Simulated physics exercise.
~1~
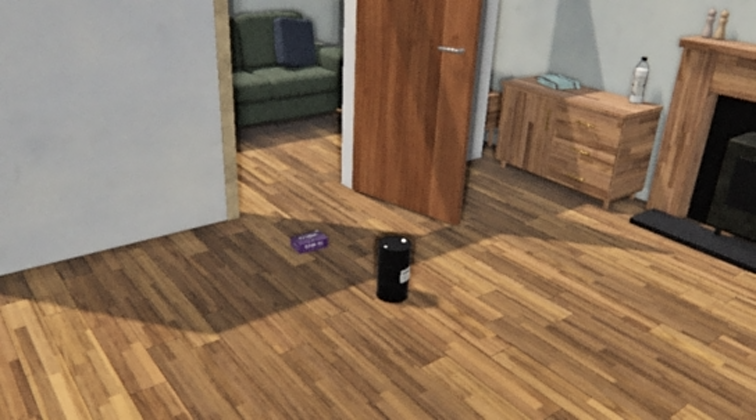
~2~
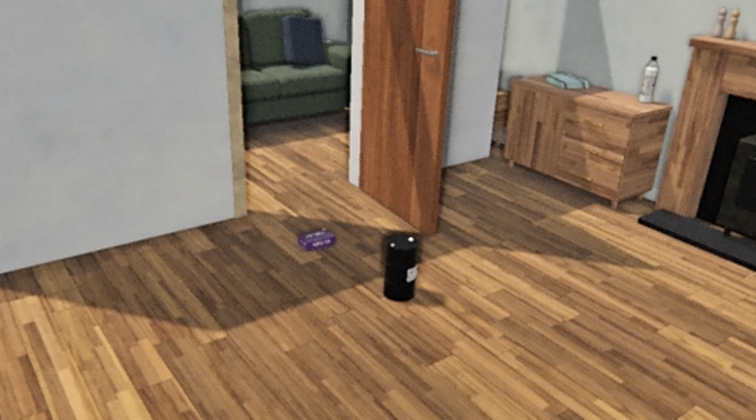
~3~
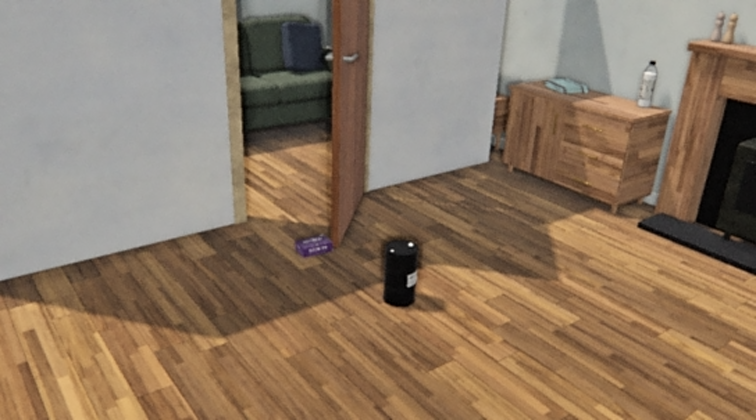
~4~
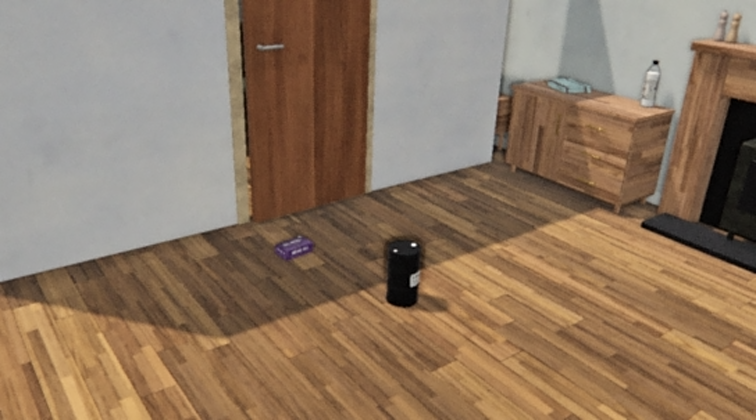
The clip shows a room with a wooden floor, where an open brown door swings toward its frame past a black canister, reaches a small purple packet and slides it a short way left, then ends up shut while the canister stays in place.
